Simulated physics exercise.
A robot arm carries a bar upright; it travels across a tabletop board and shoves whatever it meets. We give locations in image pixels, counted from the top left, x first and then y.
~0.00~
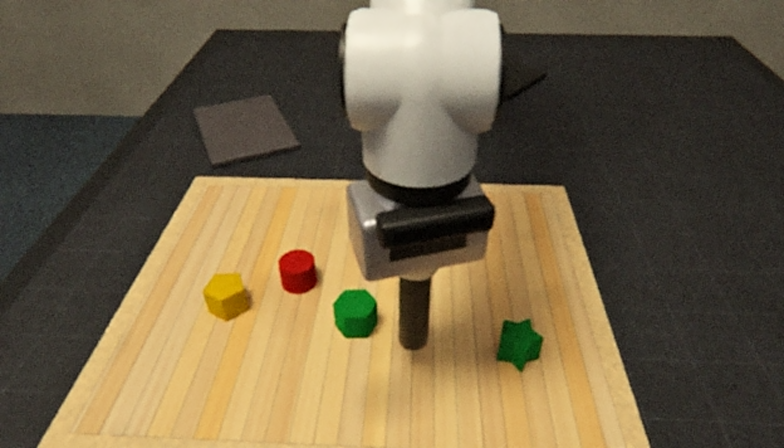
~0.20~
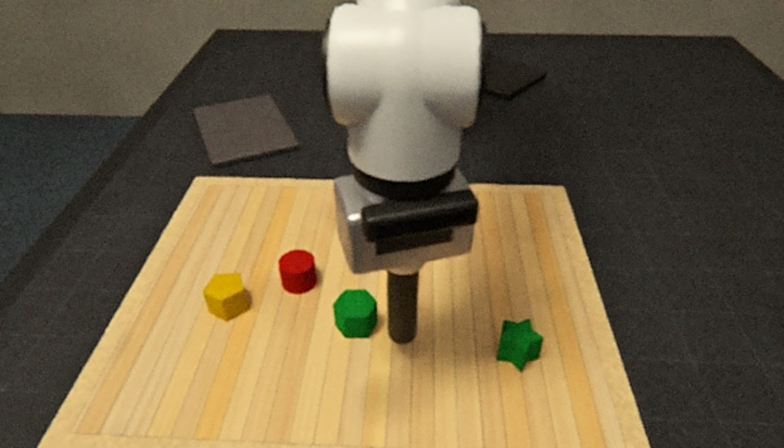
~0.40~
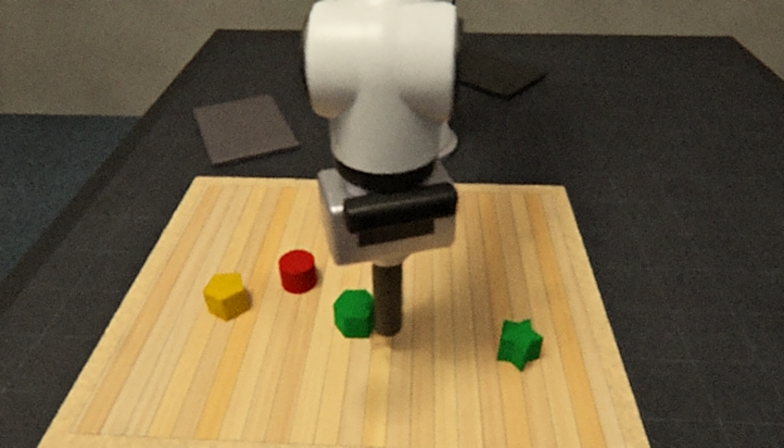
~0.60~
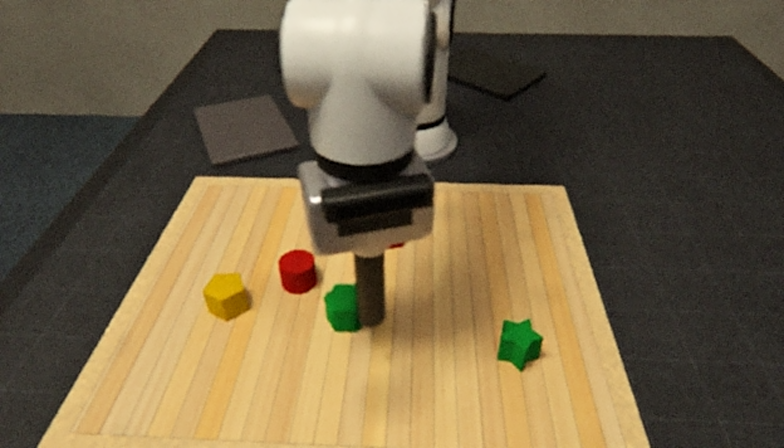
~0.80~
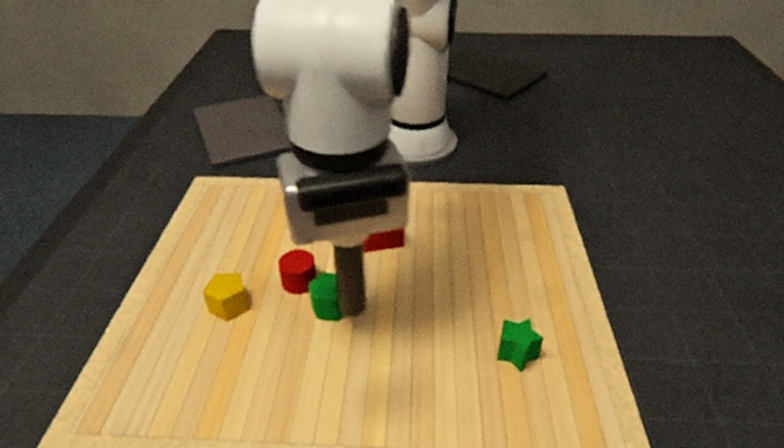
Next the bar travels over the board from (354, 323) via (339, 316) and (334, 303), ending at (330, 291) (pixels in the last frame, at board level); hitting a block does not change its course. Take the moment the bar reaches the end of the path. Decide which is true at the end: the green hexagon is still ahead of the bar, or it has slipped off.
In front, I predict.
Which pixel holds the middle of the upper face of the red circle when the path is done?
Roughly at (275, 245).
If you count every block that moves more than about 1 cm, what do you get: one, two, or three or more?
Blocks moved: Two.
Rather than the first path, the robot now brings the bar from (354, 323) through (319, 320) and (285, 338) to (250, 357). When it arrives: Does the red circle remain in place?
The answer is no.
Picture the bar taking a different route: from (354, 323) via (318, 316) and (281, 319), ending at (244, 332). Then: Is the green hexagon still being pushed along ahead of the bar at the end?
I believe not.
On the path given first. Halfway along, bar at (334, 294); red circle at (289, 255); green hexagon at (313, 272).
At the end, bar at (329, 275); red circle at (275, 245); green hexagon at (304, 257), turned 15° anticlockwise.
